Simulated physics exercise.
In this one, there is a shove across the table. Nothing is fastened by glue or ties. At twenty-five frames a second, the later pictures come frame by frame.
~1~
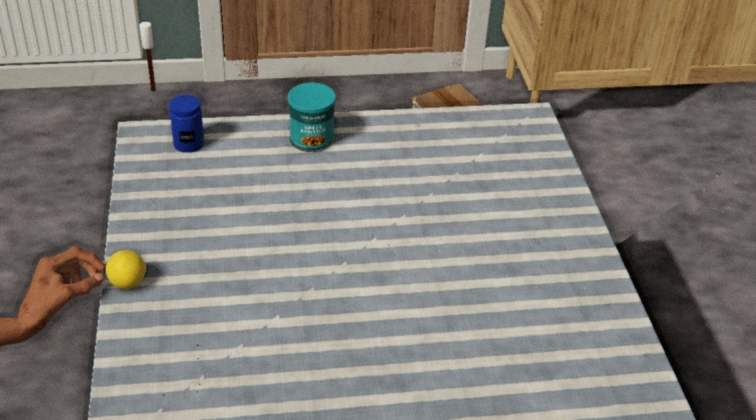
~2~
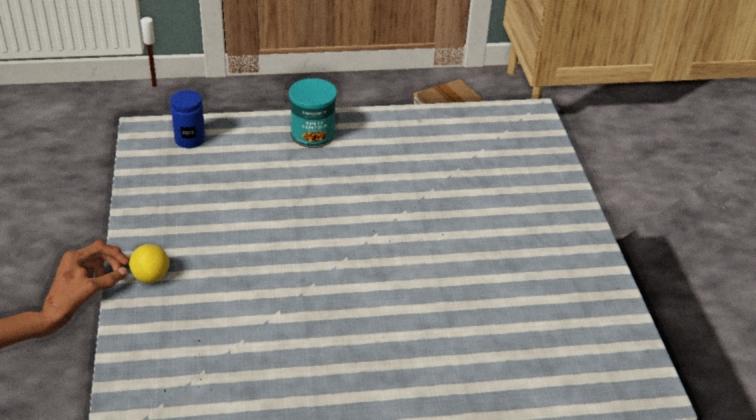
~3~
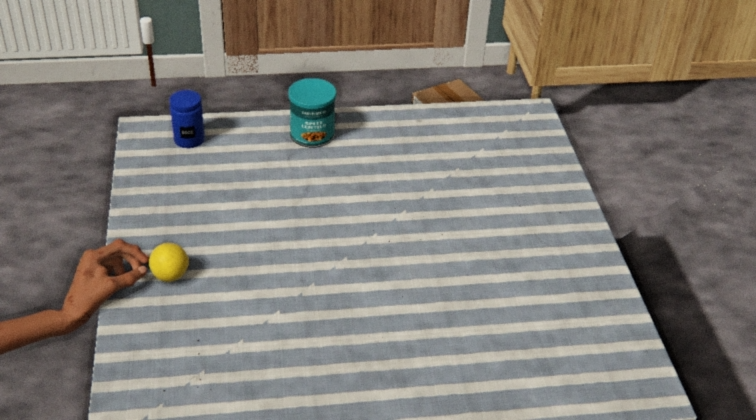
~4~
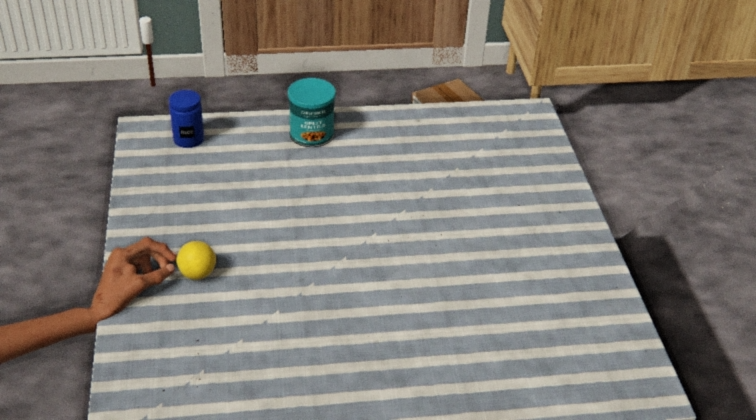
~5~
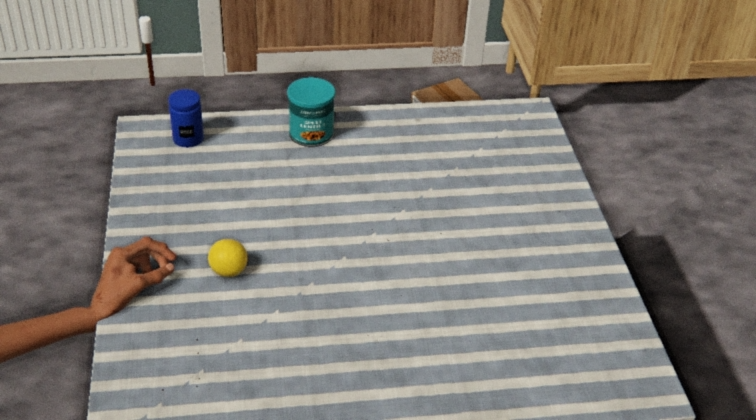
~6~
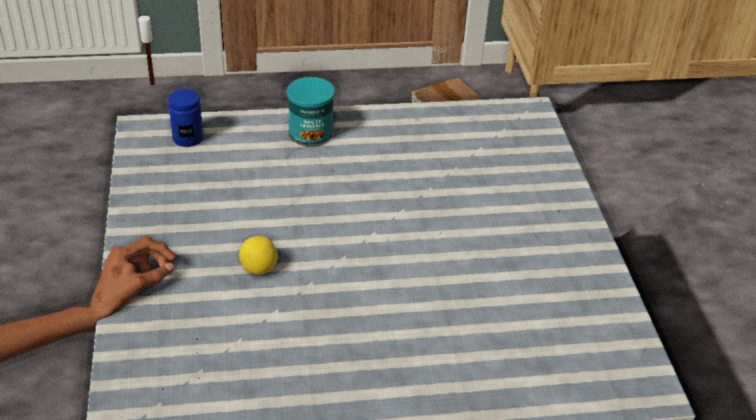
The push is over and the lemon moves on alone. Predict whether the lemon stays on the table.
Short version: It escapes the table.
Then, 0.40 s later than the last frame, yellow lemon moved well along near (542, 238).
Then, 0.80 s later than the last frame, yellow lemon now off the table.
When it is over, off the table, yellow lemon.
